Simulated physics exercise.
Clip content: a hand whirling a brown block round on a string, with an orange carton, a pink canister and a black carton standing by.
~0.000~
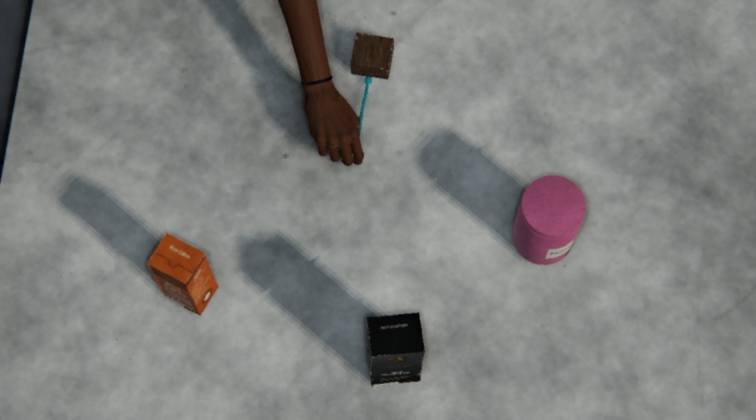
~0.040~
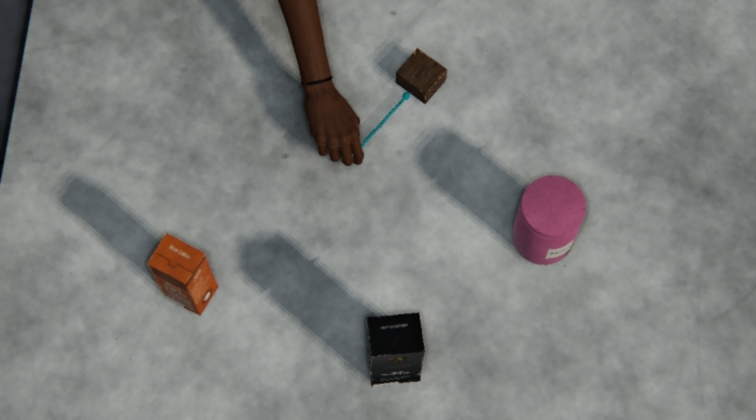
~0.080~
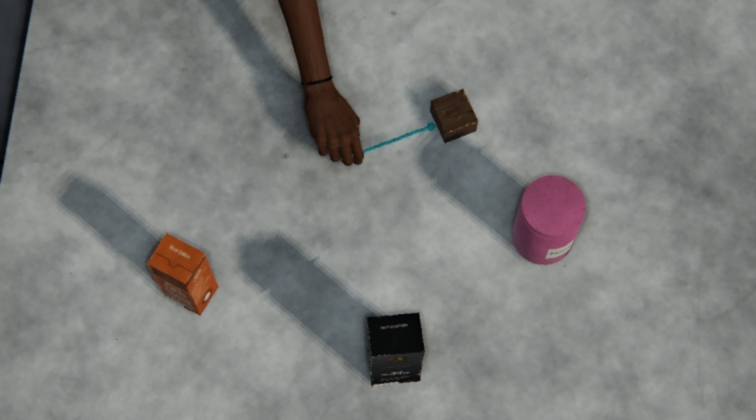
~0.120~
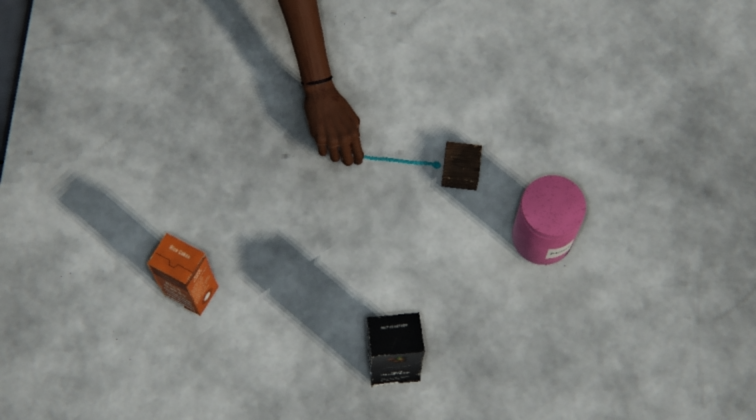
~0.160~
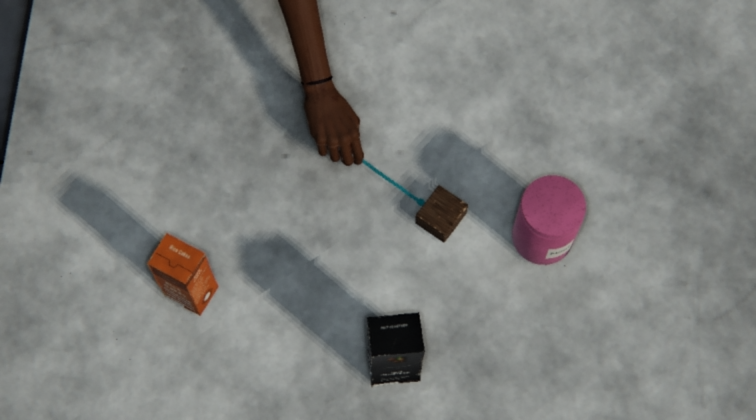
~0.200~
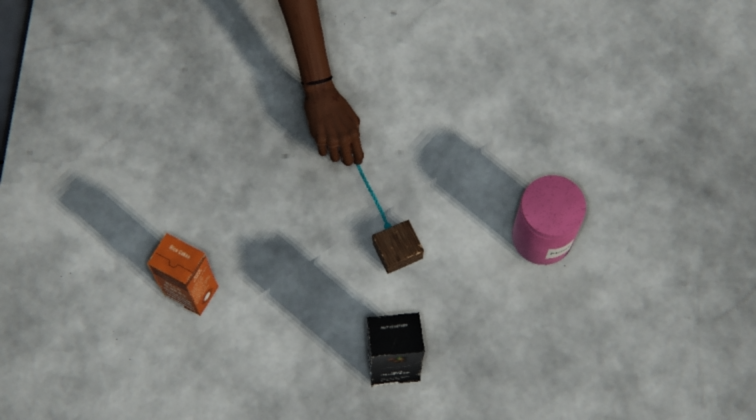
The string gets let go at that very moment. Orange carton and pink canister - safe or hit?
Orange carton - hit; pink canister - safe.
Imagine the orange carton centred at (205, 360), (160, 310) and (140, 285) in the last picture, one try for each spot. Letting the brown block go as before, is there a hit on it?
Clear, collision, collision.
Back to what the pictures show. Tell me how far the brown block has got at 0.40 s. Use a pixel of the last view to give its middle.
It is somewhere near (227, 295).
By 0.28 s, block near (293, 273).
By 0.40 s, block near (227, 295); orange carton pushed aside.
When it is over, block near (243, 309); orange carton pushed aside. The orange carton gets hit and the pink canister escapes it.
